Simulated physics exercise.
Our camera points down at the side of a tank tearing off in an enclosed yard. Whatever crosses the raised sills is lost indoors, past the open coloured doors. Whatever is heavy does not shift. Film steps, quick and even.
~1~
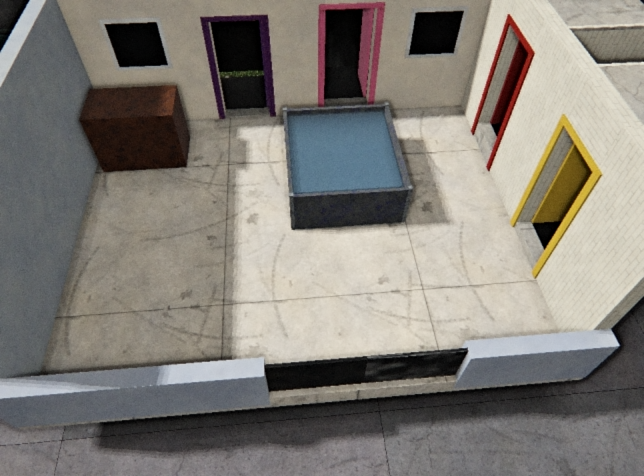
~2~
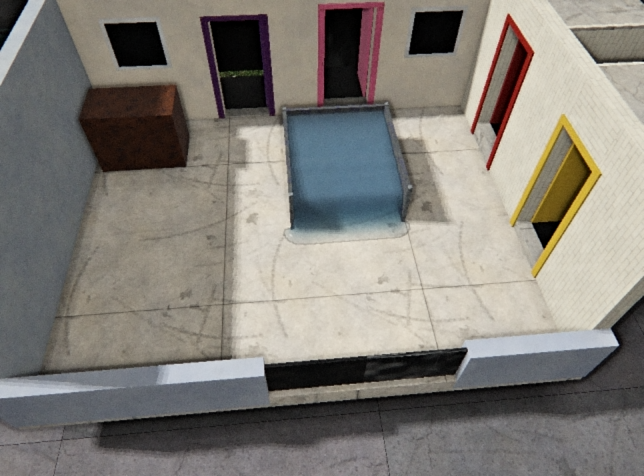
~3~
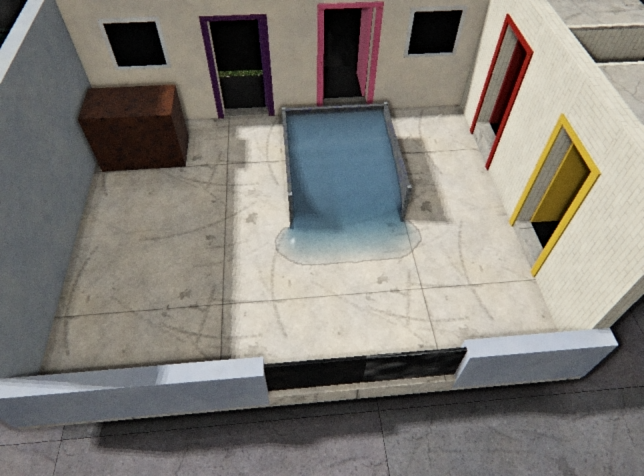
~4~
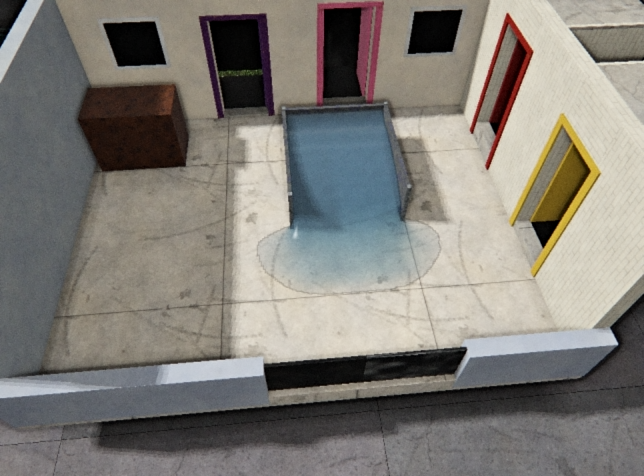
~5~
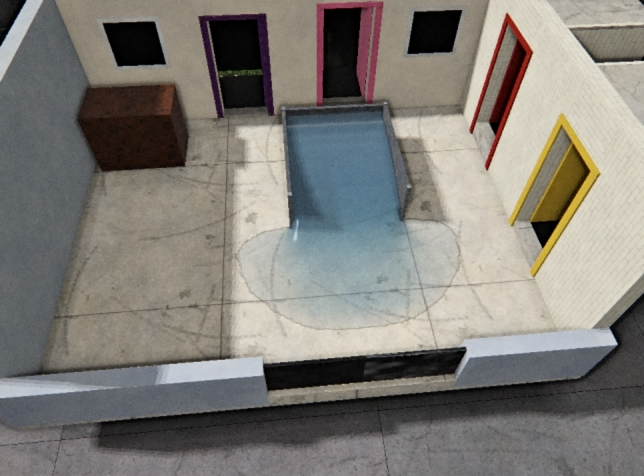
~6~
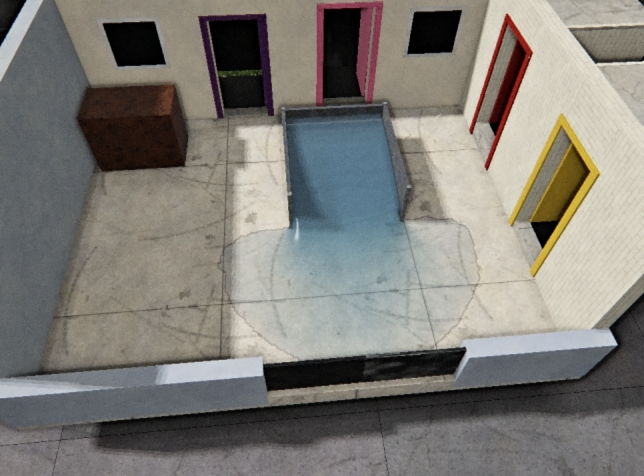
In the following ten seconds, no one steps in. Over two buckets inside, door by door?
Result: The purple door sees more than two buckets come in; the pink door sees no more than two buckets come in; the yellow door sees no more than two buckets come in; the red door sees no more than two buckets come in.
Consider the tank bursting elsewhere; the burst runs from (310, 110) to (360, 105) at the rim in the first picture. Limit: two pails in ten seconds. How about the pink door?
I'd say the pink door exceeds the limit.
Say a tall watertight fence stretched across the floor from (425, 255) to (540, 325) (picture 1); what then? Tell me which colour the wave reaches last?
The door marked purple comes last.
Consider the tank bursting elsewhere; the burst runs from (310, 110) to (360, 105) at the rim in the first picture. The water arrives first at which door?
Answer: The door marked pink.
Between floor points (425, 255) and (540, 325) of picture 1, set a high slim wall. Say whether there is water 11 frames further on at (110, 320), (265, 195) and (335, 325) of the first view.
Results in order: Bone-dry / bone-dry / swamped.
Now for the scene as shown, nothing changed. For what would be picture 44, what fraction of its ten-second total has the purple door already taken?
About 0 %.
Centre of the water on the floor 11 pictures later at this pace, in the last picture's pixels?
About (347, 275) in the last view.
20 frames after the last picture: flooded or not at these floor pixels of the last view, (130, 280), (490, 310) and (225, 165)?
The three points read soaked through, soaked through and clear.
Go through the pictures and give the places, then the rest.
The first frame shows the water tank at (343, 150) is whole and still.
In the second frame, the front is at (288, 231), out from the gap at (349, 214).
In the third frame, the front is at (281, 246), out from the gap at (348, 215).
In the fourth frame, water pours out at (348, 216) and has run to (270, 268).
In the fifth frame, the front is at (314, 323), out from the gap at (347, 216).
In the sixth frame, the front is at a hidden place, out from the gap at (347, 216).
A moment on, water covers 35 % of the floor; the purple door not reached, the pink door not reached, the yellow door not reached, the red door not reached.
Next, water covers 35 % of the floor; the purple door not reached, the pink door not reached, the yellow door wet at the sill, nothing in, the red door not reached.
Then, water covers 55 % of the floor; the purple door not reached, the pink door not reached, the yellow door wet at the sill, nothing in, the red door wet at the sill, nothing in.
Later, water covers 90 % of the floor; the purple door not reached, the pink door wet at the sill, nothing in, the yellow door wet at the sill, nothing in, the red door wet at the sill, nothing in.
In the end, water covers 100 % of the floor; the purple door over two buckets in, the pink door wet at the sill, nothing in, the yellow door wet at the sill, nothing in, the red door wet at the sill, nothing in.
